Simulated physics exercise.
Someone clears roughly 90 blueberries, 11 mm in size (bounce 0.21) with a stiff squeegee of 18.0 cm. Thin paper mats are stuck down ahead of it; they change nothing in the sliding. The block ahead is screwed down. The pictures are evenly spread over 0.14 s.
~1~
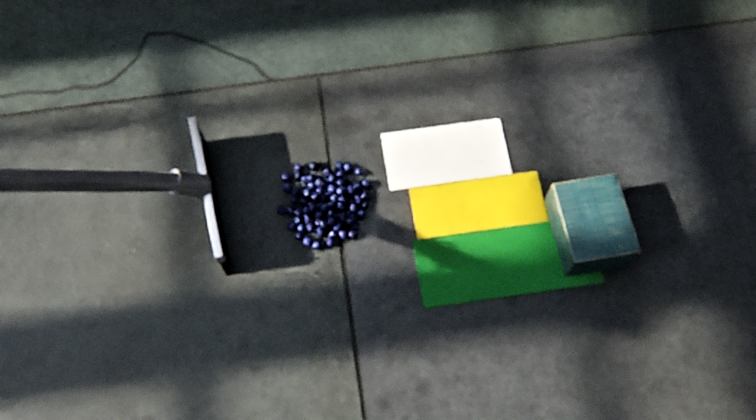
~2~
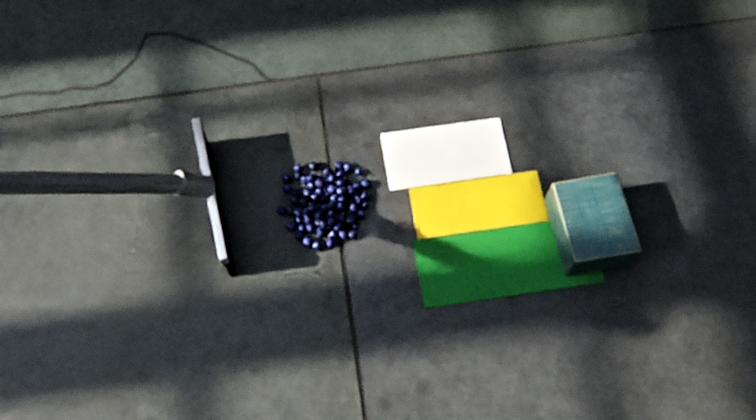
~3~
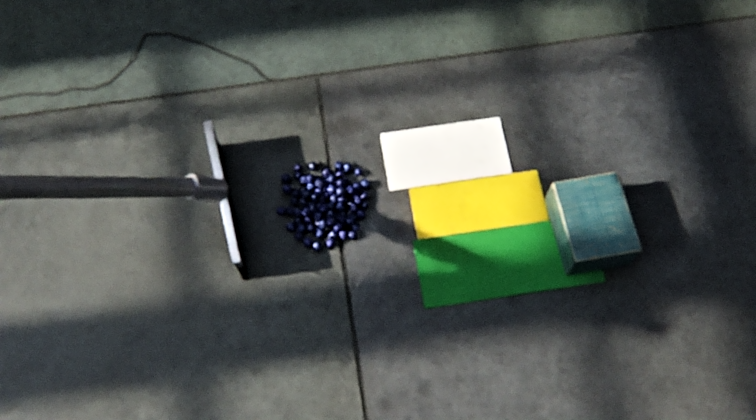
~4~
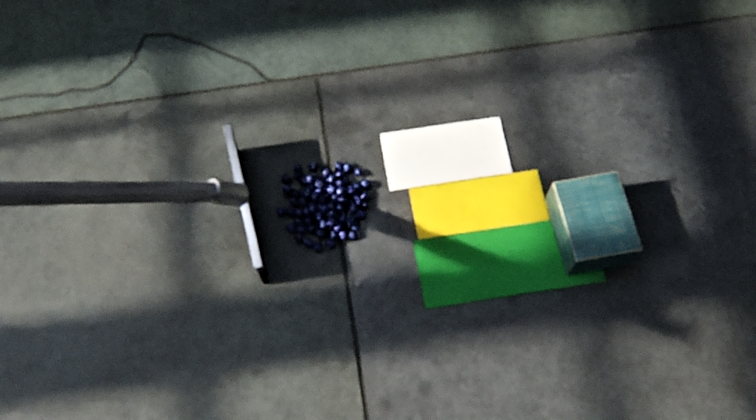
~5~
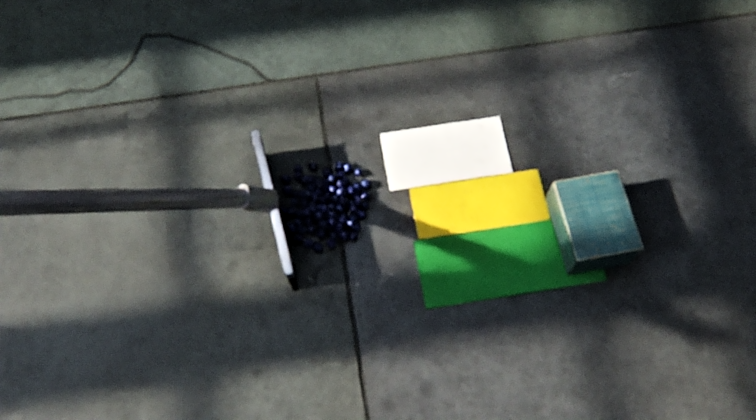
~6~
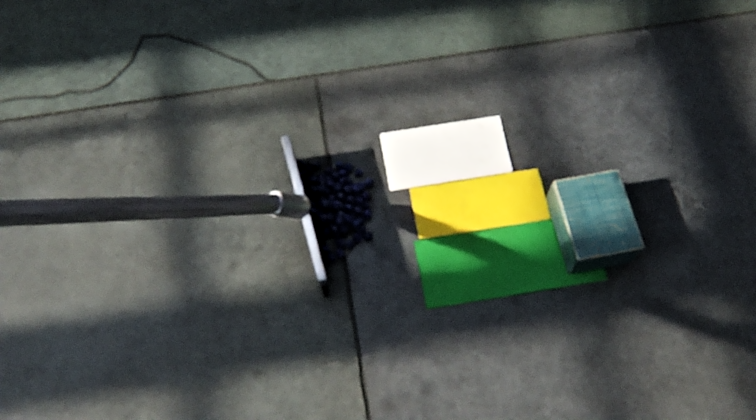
At first, a long-handled squeegee sits left of a loose pile of dark blueberries, with white, yellow and green mats and a teal block to the right. The squeegee creeps rightward, then slides faster, closing the gap until its blade meets the berries and nudges the pile slightly right.
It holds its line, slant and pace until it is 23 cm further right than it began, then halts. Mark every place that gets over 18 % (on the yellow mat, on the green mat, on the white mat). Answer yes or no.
On the yellow mat: Yes; on the green mat: Yes; on the white mat: No.
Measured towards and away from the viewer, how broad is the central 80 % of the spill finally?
Some 28 cm.
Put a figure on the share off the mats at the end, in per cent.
Roughly 45 per cent.
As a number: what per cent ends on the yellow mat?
Some 25 per cent.
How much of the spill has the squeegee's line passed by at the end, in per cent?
Some 0 per cent.
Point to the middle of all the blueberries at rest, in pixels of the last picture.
At about (531, 194).
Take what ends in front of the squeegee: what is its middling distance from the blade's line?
Roughly 14 cm.
Then, 0.12 s after the last picture, squeegee 24 cm from its start, spill 19 cm wide; green mat 20 %, yellow mat 40 %, white mat 30 %, off the mats 5 %.
Then, 0.25 s after the last picture, squeegee 25 cm from its start, spill 26 cm wide; green mat 25 %, yellow mat 30 %, white mat 20 %, off the mats 20 %.
Then, 0.35 s after the last picture, squeegee 25 cm from its start, spill 31 cm wide; green mat 25 %, yellow mat 25 %, white mat 15 %, off the mats 35 %.
In the end, green mat 25 %, yellow mat 25 %, white mat 5 %, off the mats 45 %.
